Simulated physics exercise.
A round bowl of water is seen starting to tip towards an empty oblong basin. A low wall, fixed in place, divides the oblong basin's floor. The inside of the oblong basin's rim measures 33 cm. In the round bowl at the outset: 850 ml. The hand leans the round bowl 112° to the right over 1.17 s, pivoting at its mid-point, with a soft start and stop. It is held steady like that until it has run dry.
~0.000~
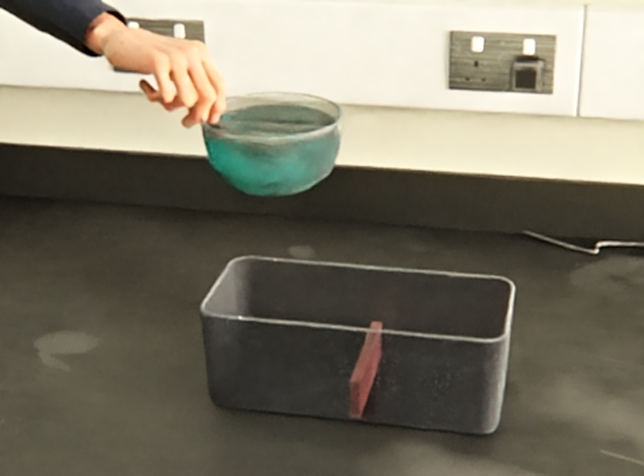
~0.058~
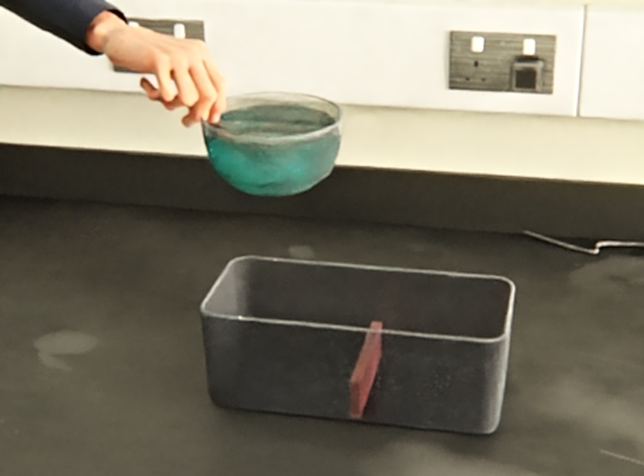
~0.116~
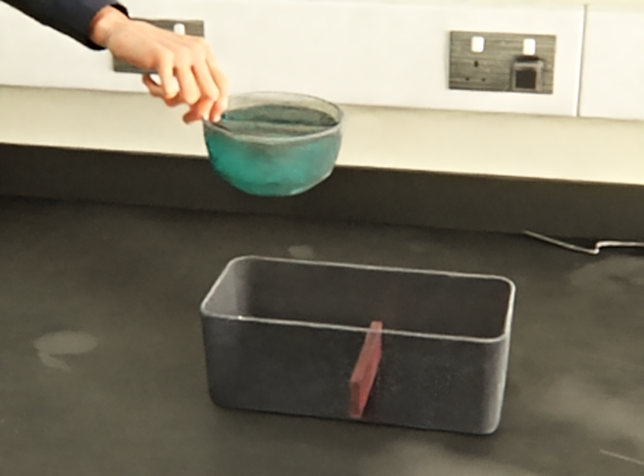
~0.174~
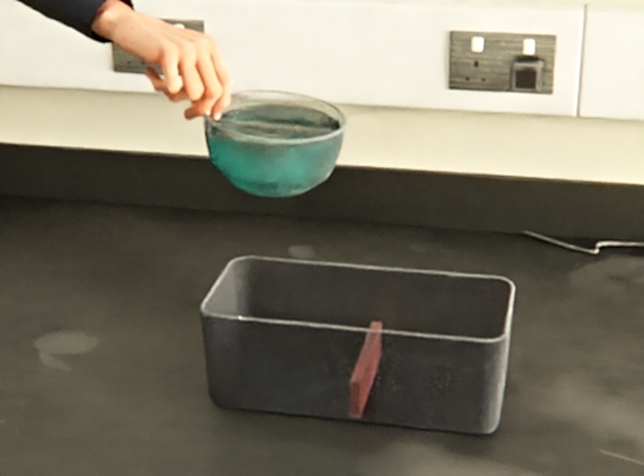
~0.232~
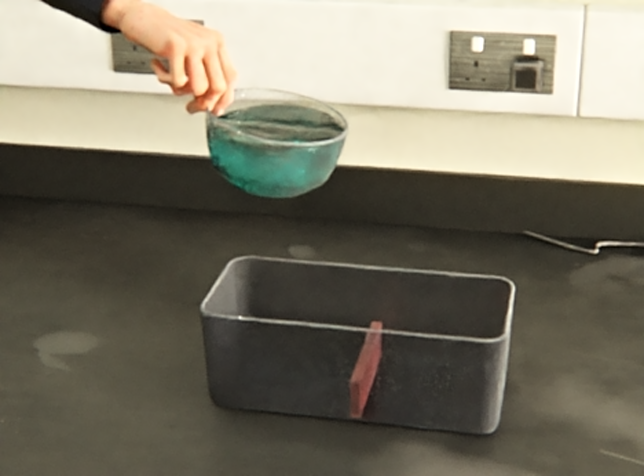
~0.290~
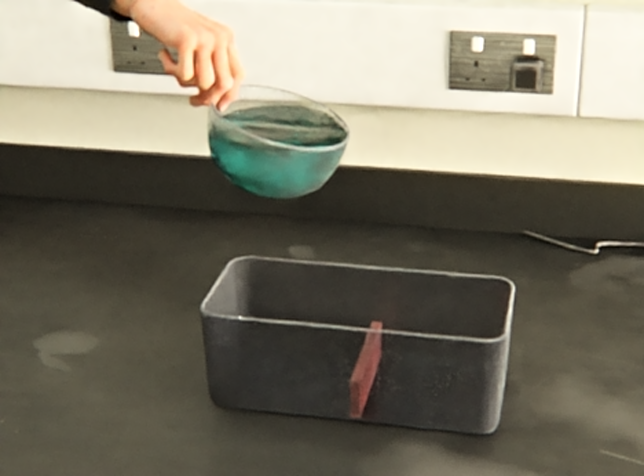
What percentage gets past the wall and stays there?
About 82 per cent.
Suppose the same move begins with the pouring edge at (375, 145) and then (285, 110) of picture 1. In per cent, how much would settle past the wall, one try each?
Around 95 per cent first, around 40 per cent next.
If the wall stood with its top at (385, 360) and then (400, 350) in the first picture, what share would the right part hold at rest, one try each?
Roughly 65 per cent, then 60 per cent.
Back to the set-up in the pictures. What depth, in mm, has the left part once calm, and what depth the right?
Some 6 mm on the left and some 34 mm on the right.
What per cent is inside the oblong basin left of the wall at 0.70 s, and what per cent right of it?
1 per cent left and 22 right, roughly.
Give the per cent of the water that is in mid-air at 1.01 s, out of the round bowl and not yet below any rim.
Some 8 % is up in the air.
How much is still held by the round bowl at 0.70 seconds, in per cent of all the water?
Fraction remaining: Approx. 36 per cent.
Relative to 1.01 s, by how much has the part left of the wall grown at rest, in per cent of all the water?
Near 8 percent, more or less.
Then, 0.70 s in, the tilt is 74° and 37 per cent is still to pour, 1 is left of the wall and 23 right of it.
Then, 1.01 s in, the tilt is 107° and 2 per cent is still to pour, 9 is left of the wall and 81 right of it.
Then, 1.33 s in, the tilt is 112° and 0 per cent is still to pour, 17 is left of the wall and 82 right of it.
Then, 1.67 s in, the tilt is 112° and 0 per cent is still to pour, 17 is left of the wall and 82 right of it.
Finally, 17 per cent lies left of the wall, 82 right of it and 1 outside.
